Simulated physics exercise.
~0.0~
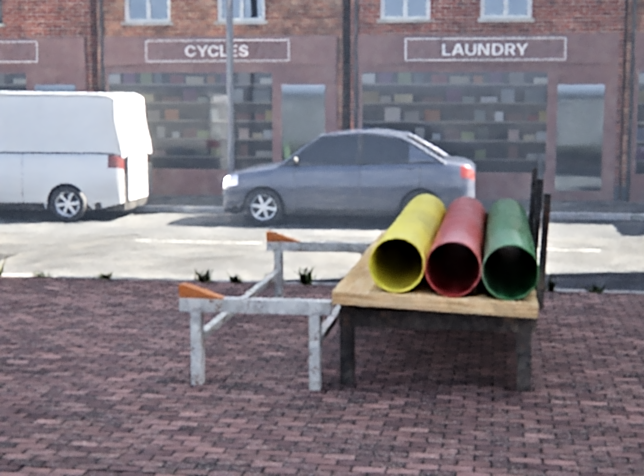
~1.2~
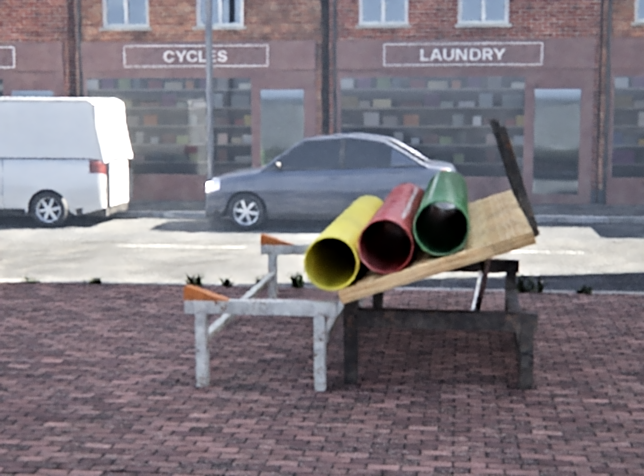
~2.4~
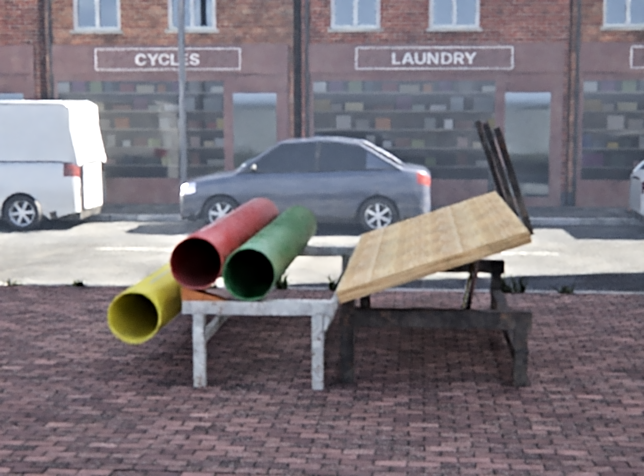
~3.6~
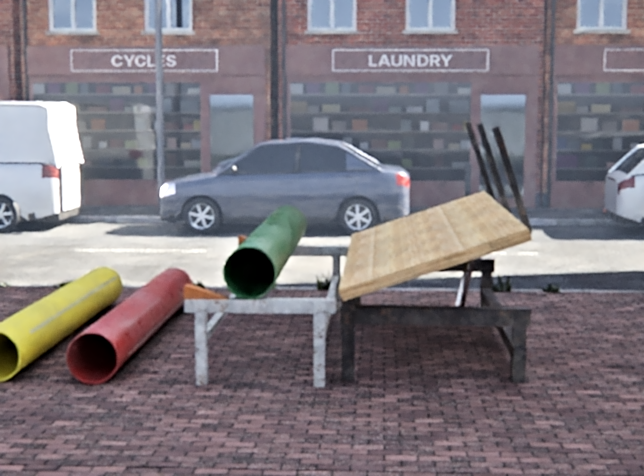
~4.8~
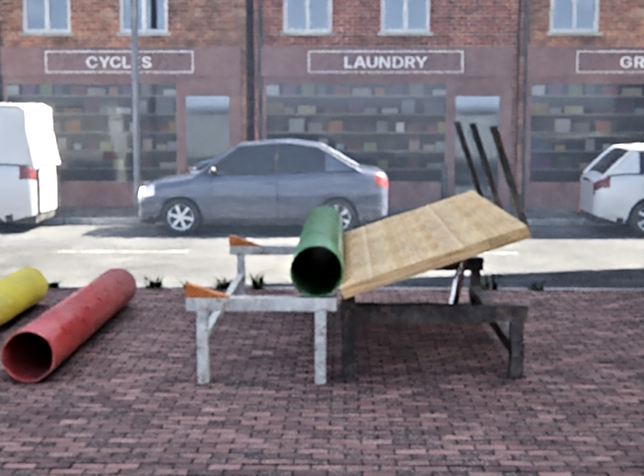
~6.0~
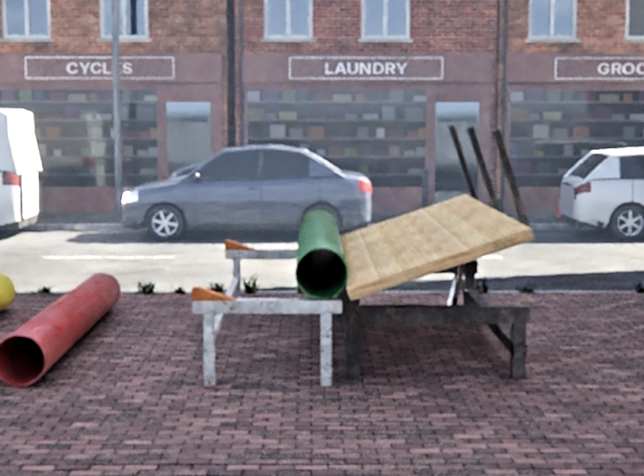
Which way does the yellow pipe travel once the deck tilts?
The yellow pipe moves to the left, rolling off the deck, across the rack and over its end onto the bricks.
